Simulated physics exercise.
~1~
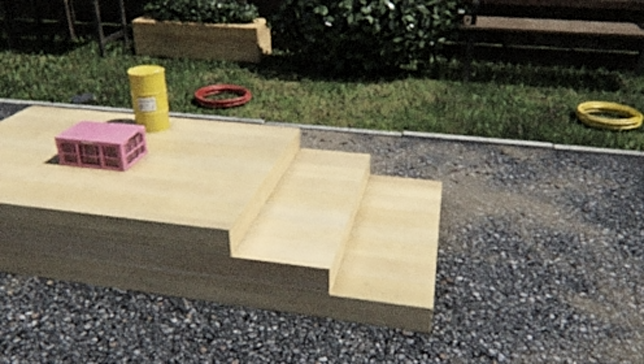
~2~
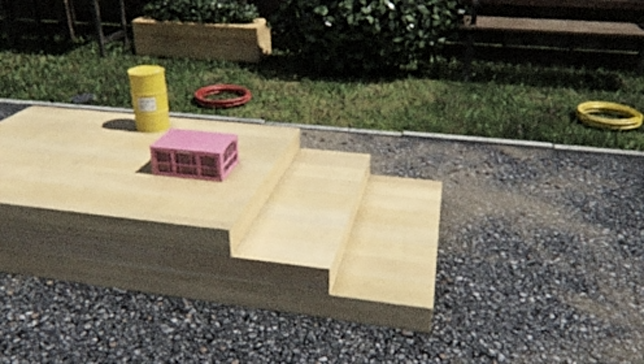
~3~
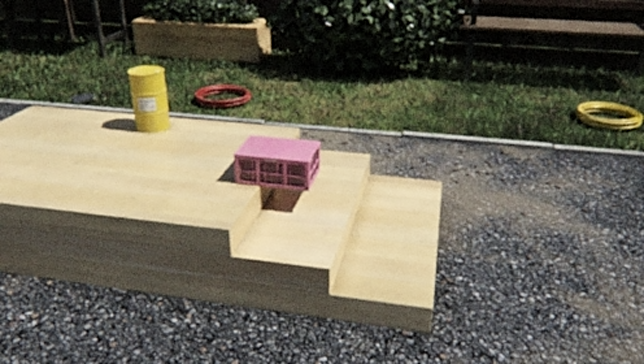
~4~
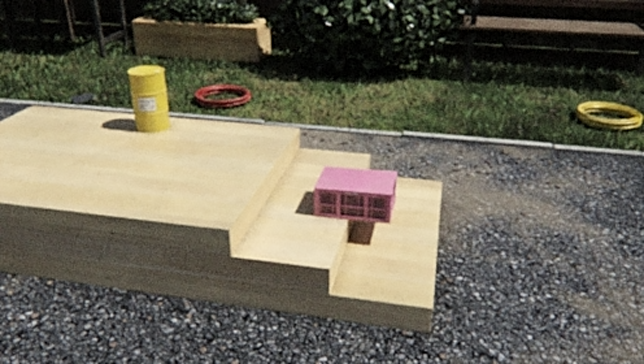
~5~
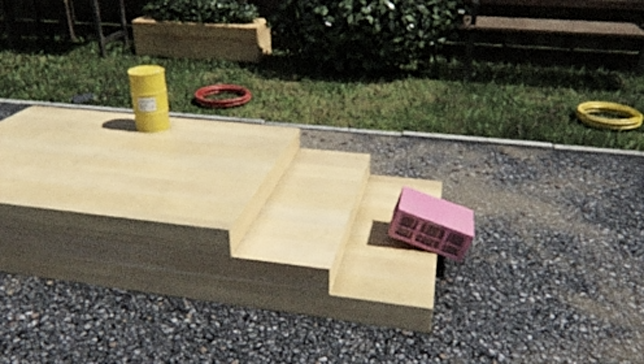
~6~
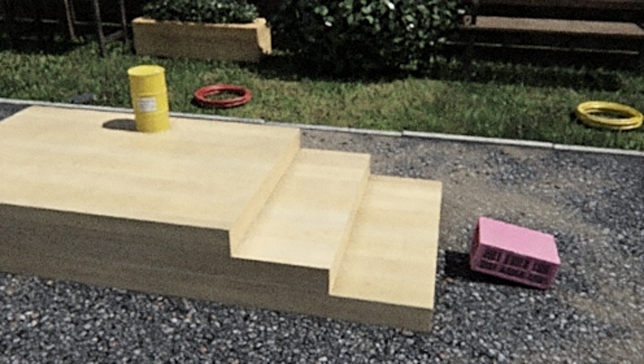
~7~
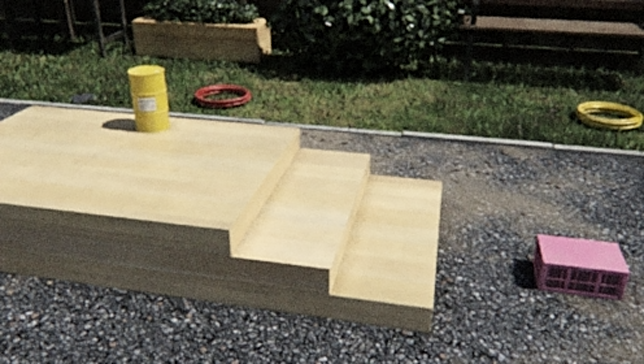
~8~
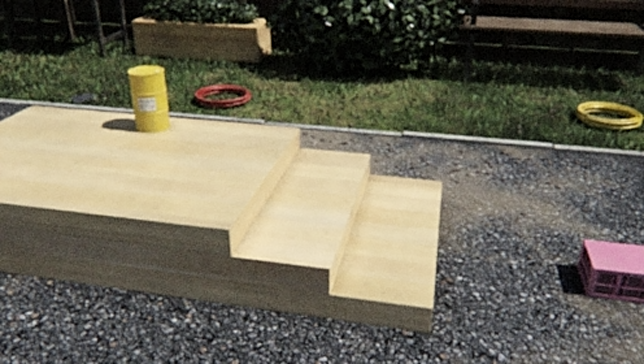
Low wooden platform with steps, a pink crate sliding right past a yellow canister, tipping off the steps and ending on the gravel.
